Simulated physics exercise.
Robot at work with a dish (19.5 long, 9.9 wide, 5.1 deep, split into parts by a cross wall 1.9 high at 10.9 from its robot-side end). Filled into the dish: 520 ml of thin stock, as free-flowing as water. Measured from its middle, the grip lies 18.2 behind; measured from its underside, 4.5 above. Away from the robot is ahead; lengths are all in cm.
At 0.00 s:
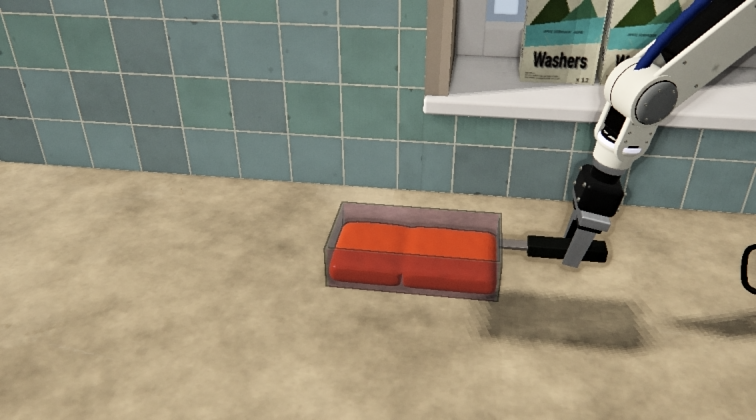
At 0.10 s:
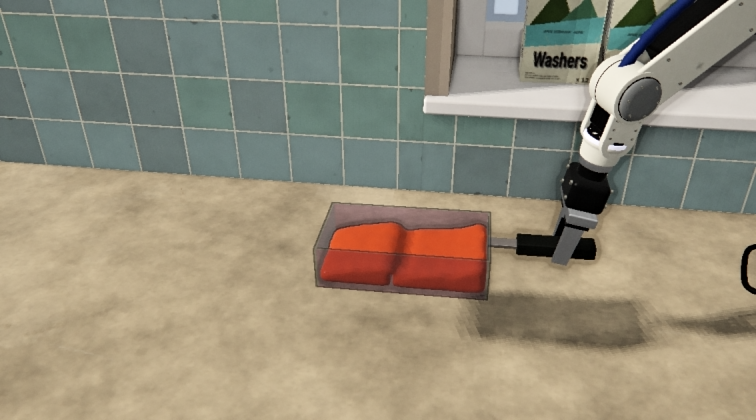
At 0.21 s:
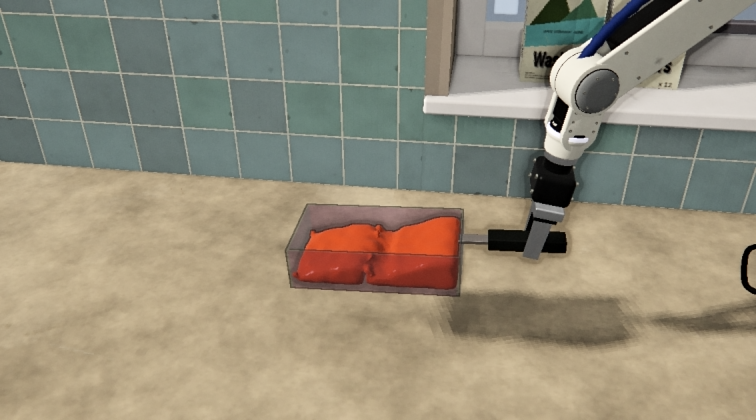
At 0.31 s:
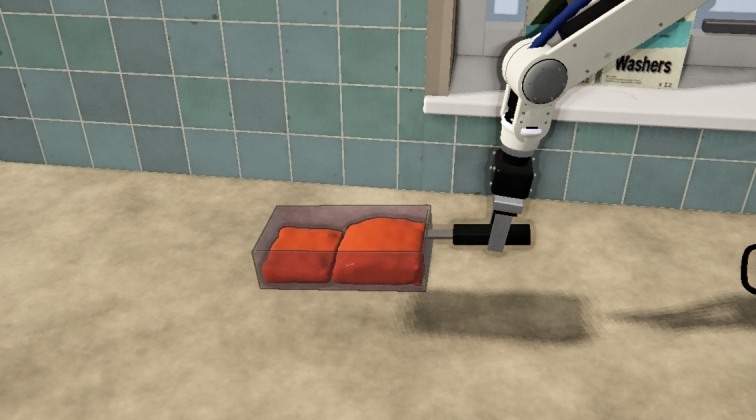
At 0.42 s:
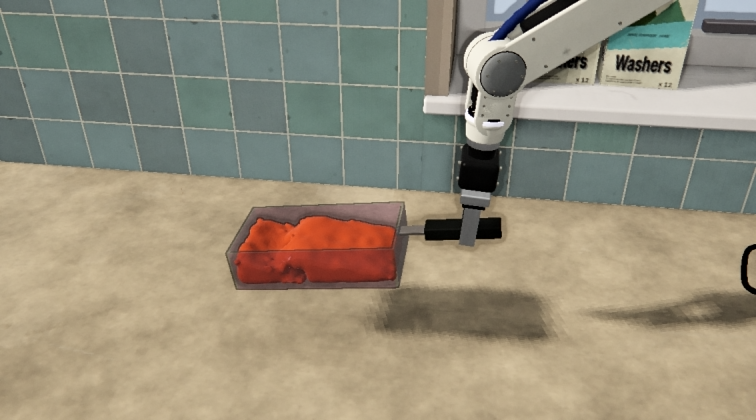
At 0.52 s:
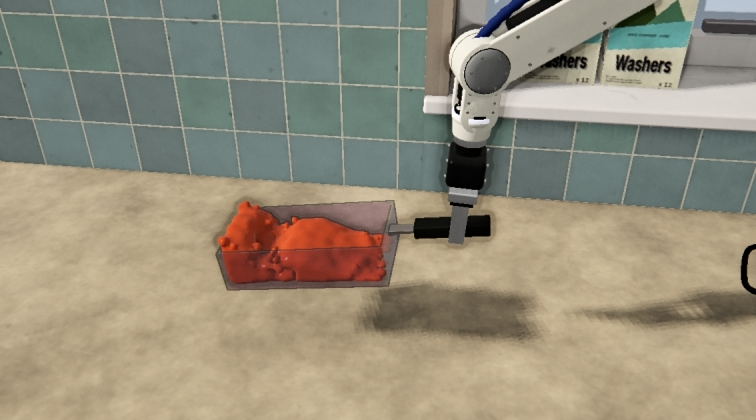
To begin with, a robot arm grips the handle of a clear, divided dish of red liquid on a mottled surface, the liquid nearly level. The arm moves the dish left; the liquid first heaps toward the right, then surges left and bulges up at that end as the dish tilts slightly.
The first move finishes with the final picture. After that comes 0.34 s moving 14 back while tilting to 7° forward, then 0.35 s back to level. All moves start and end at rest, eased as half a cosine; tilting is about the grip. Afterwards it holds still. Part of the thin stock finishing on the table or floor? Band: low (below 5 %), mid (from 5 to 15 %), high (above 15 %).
High.
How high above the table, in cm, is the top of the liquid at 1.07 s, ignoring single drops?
Roughly 19 cm above the table.
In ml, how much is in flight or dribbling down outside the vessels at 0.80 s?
60 ml.
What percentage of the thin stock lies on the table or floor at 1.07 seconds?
20 per cent.
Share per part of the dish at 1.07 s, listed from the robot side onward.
45 % robot side, 35 % far side.
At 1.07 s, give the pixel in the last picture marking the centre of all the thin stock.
Somewhere close to (424, 247), I'd say.
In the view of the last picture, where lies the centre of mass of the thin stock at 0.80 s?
The centre is around (371, 257) in the last picture.
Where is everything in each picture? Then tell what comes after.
The first frame shows the dish floor at (415, 265), level; upper third of the thin stock around (414, 249), from x 330 to 495, top at y 225; 290 ml in the robot-side part, 225 ml in the far-side part.
The second frame shows the dish floor at (405, 264), level; upper third of the thin stock around (435, 249), from x 320 to 485, top at y 225; 305 ml in the robot-side part, 215 ml in the far-side part.
The third frame shows the dish floor at (380, 263), tilted 3° forward; upper third of the thin stock around (430, 246), from x 295 to 460, top at y 220; 340 ml in the robot-side part, 180 ml in the far-side part.
The fourth frame shows the dish floor at (349, 262), tilted 5° forward; upper third of the thin stock around (389, 244), from x 265 to 430, top at y 220; 345 ml in the robot-side part, 170 ml in the far-side part.
The fifth frame shows the dish floor at (325, 260), tilted 7° forward; upper third of the thin stock around (332, 243), from x 235 to 405, top at y 220; 290 ml in the robot-side part, 230 ml in the far-side part.
The sixth frame shows the dish floor at (315, 260), tilted 8° forward; upper third of the thin stock around (280, 237), from x 215 to 390, top at y 205; 310 ml in the far-side part, 210 ml in the robot-side part.
After 0.80 s, tilted 7° forward, liquid up to 20 above the table; 330 ml in the far-side part, 90 ml in the robot-side part, 40 ml on the table or floor, 60 ml in the air or running down outside.
After 1.07 s, tilted 2° forward, liquid up to 21 above the table; 230 ml in the robot-side part, 190 ml in the far-side part, 100 ml on the table or floor.
After 1.41 s, level, liquid up to 17 above the table; 210 ml in the far-side part, 205 ml in the robot-side part, 100 ml on the table or floor.
After 2.21 s, level, liquid up to 17 above the table; 225 ml in the robot-side part, 190 ml in the far-side part, 100 ml on the table or floor.
In the end, 225 ml in the robot-side part, 190 ml in the far-side part, 100 ml on the table or floor. That is 20 % on the table or floor.
